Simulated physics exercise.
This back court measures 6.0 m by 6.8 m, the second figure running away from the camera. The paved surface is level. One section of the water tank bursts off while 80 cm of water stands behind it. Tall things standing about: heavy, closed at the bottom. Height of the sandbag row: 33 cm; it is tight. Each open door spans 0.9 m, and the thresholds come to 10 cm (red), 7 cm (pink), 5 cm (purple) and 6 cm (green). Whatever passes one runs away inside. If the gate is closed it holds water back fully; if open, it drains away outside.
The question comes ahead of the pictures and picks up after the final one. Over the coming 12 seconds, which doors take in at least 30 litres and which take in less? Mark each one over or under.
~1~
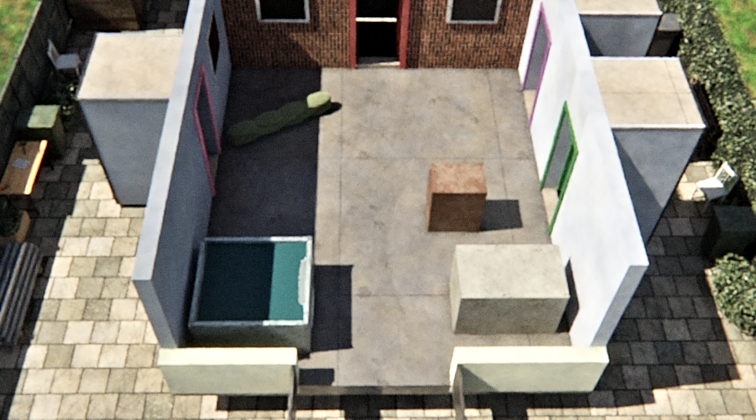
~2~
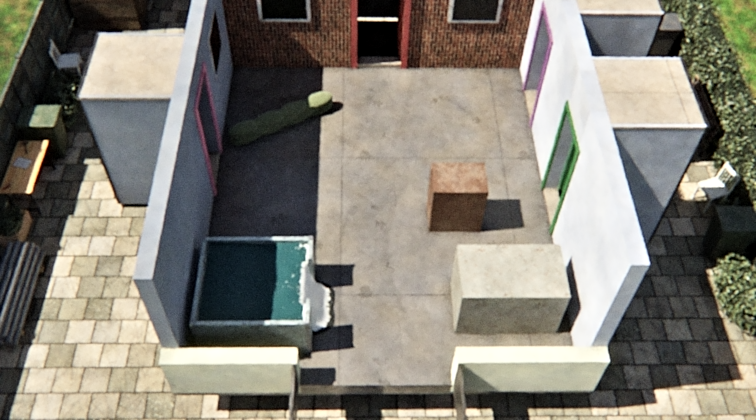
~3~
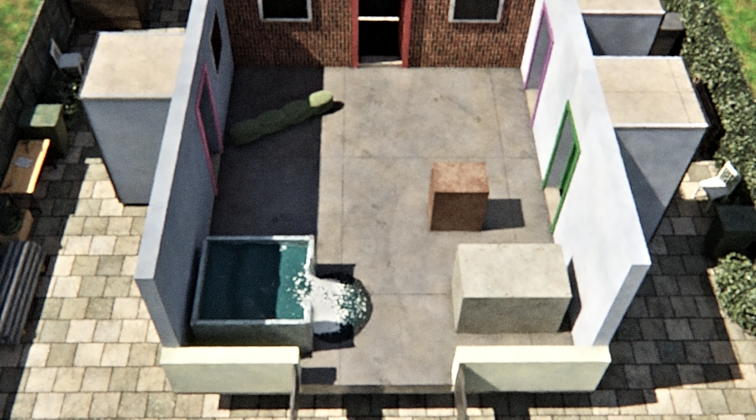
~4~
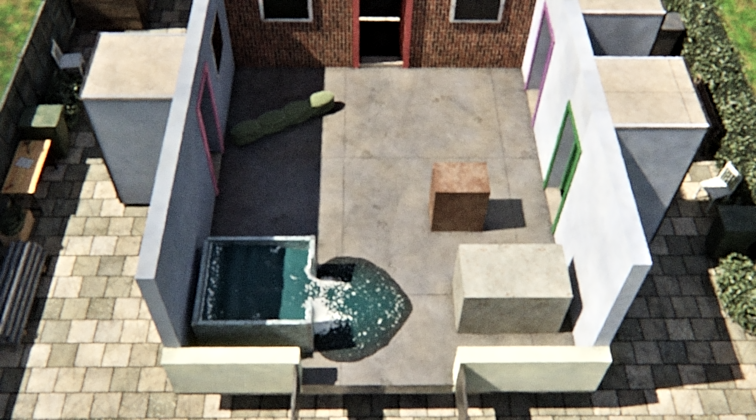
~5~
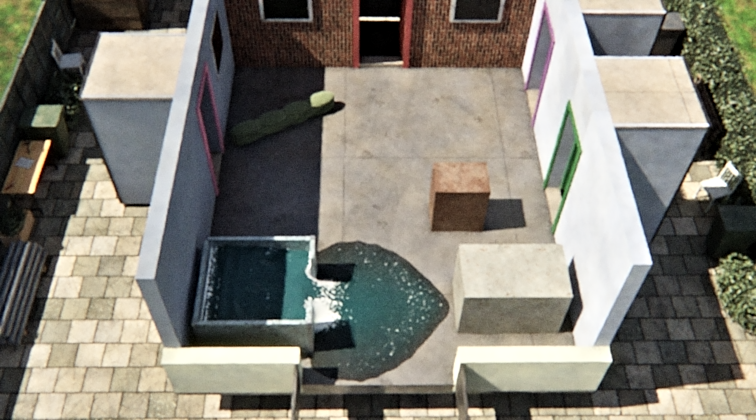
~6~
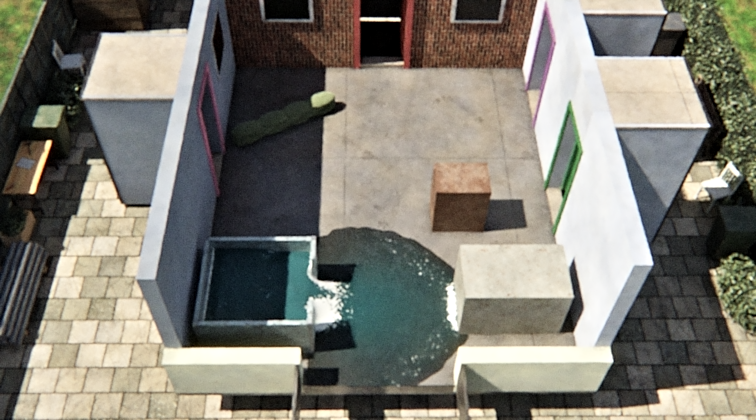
Red door - under; pink door - under; purple door - under; green door - over.
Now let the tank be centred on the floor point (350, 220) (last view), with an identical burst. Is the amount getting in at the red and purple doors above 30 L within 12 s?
Lab note: Red door limit not exceeded; purple door limit exceeded.
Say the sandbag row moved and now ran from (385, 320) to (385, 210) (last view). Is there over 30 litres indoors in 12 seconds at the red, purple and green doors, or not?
Note - red: Limit held; purple: Limit held; green: Limit held.
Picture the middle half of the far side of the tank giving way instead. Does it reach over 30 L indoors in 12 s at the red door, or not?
Red: Falls short.
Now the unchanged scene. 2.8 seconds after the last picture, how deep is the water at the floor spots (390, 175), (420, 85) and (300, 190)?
Approximately 2, 1 and 0 centimetres, going through them in turn.
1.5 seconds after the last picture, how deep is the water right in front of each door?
Red 0 cm, pink 0 cm, purple 0 cm, green 14 cm.
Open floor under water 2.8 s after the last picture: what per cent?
Around 40 per cent.
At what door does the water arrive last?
It's the pink door.
Then, 0.7 s after the last picture water covers 25 % of the floor and is deepest (33 cm) near (325, 309); red door not reached, pink door not reached, purple door not reached, green door not reached.
Then, 1.5 s after the last picture water covers 30 % of the floor and is deepest (30 cm) near (463, 236); red door not reached, pink door not reached, purple door not reached, green door 14 cm at the sill, 24 L in.
Then, 2.8 s after the last picture water covers 40 % of the floor and is deepest (20 cm) near (474, 245); red door not reached, pink door not reached, purple door 1 cm at the sill, 0 L in, green door 10 cm at the sill, 58 L in.
Then, 6.3 s after the last picture water covers 70 % of the floor and is deepest (10 cm) near (452, 236); red door 5 cm at the sill, 0 L in, pink door not reached, purple door 3 cm at the sill, 0 L in, green door 5 cm at the sill, 81 L in.
Then, 11.3 s after the last picture water covers 85 % of the floor and is deepest (6 cm) near (564, 338); red door 4 cm at the sill, 0 L in, pink door 3 cm at the sill, 0 L in, purple door 4 cm at the sill, 1 L in, green door 3 cm at the sill, 82 L in.
